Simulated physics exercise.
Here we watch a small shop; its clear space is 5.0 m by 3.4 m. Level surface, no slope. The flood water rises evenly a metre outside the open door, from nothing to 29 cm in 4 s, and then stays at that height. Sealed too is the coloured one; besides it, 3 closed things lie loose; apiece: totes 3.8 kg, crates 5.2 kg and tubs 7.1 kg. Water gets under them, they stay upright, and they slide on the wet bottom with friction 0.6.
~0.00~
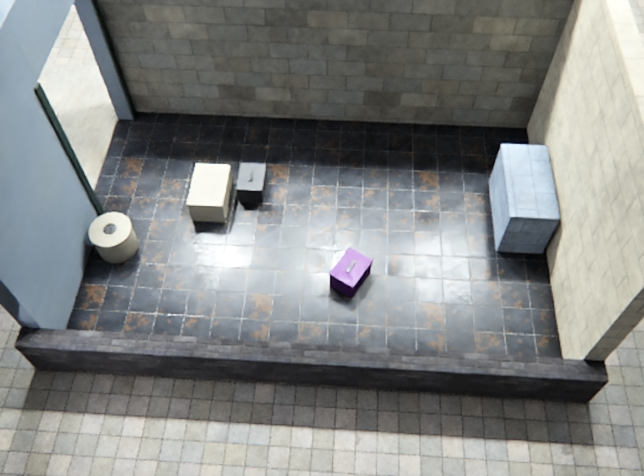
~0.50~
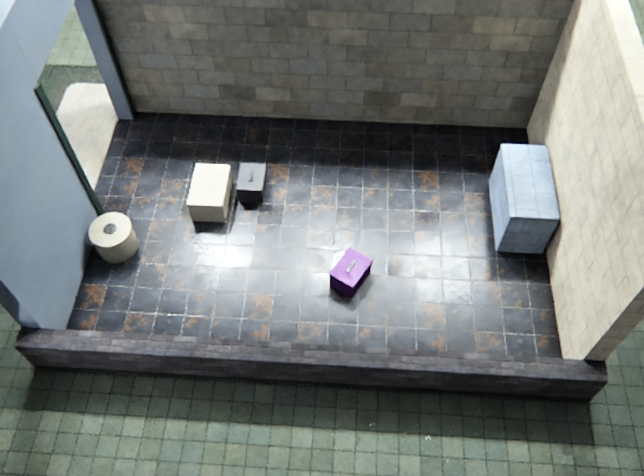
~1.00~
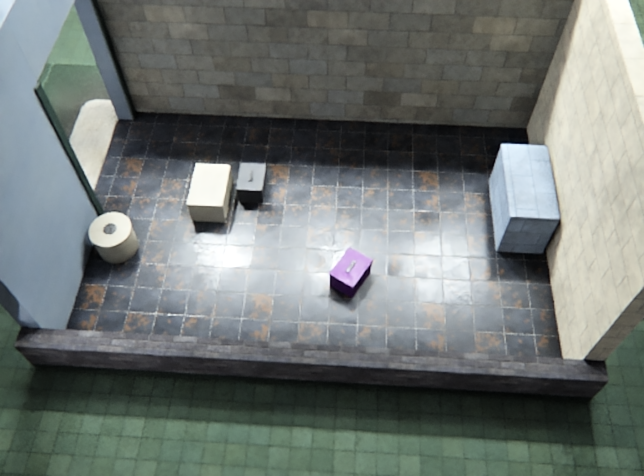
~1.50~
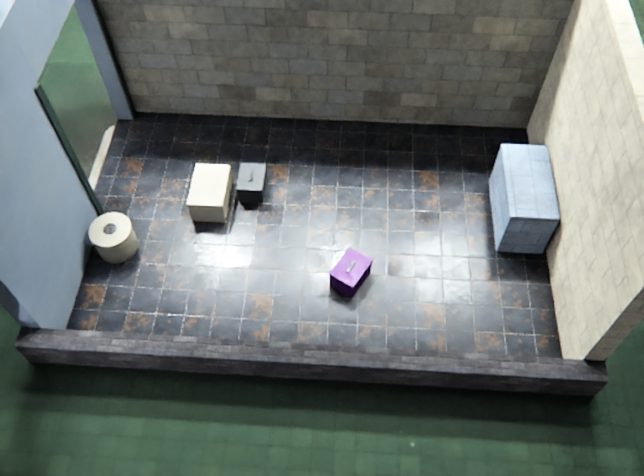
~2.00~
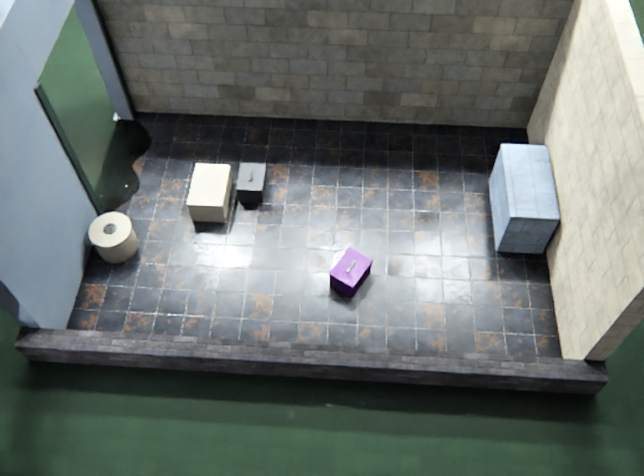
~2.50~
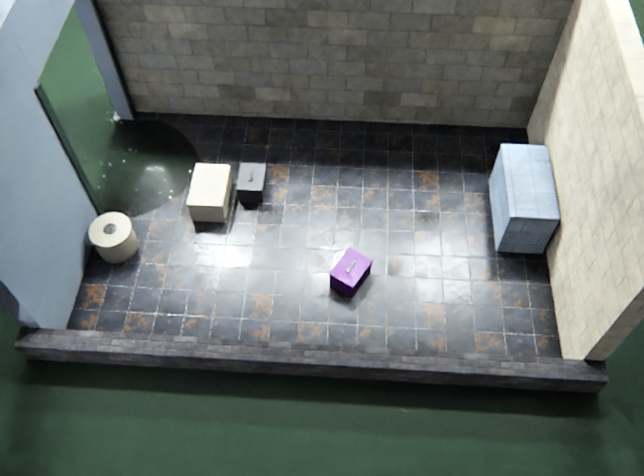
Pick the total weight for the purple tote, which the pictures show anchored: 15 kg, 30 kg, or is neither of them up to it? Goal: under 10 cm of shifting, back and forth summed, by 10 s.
30 kg is needed.
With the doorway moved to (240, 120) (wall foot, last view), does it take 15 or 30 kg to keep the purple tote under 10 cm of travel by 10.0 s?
Well, then the greater option is needed.
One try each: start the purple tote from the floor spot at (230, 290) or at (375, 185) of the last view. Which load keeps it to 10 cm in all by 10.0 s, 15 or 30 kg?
Taking the two spots in turn, both keep it, then only the heavier keeps it.
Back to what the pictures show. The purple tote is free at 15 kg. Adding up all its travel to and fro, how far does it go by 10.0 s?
Some 60 cm in all.
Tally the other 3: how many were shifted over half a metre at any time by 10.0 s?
Tally: 2.
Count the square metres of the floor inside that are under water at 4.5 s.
That flooded area is roughly 9.0 m2.
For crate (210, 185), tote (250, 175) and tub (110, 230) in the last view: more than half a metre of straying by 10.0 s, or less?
First exceeds it, then exceeds it, then stays inside.
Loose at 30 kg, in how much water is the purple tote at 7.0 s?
Close to 6 cm deep.
After 3.5 s the purple tote would be 0 cm from its start with 15 kg and 0 cm from its start with 30 kg; 0 cm of water round it then.
After 4.5 s the purple tote would be 0 cm from its start with 15 kg and 0 cm from its start with 30 kg; 1 cm of water round it then.
After 7.0 s the purple tote would be 7 cm from its start with 15 kg and 0 cm from its start with 30 kg; 6 cm of water round it then.
After 10.0 s the purple tote would be 38 cm from its start with 15 kg and 0 cm from its start with 30 kg; 20 cm of water round it then.
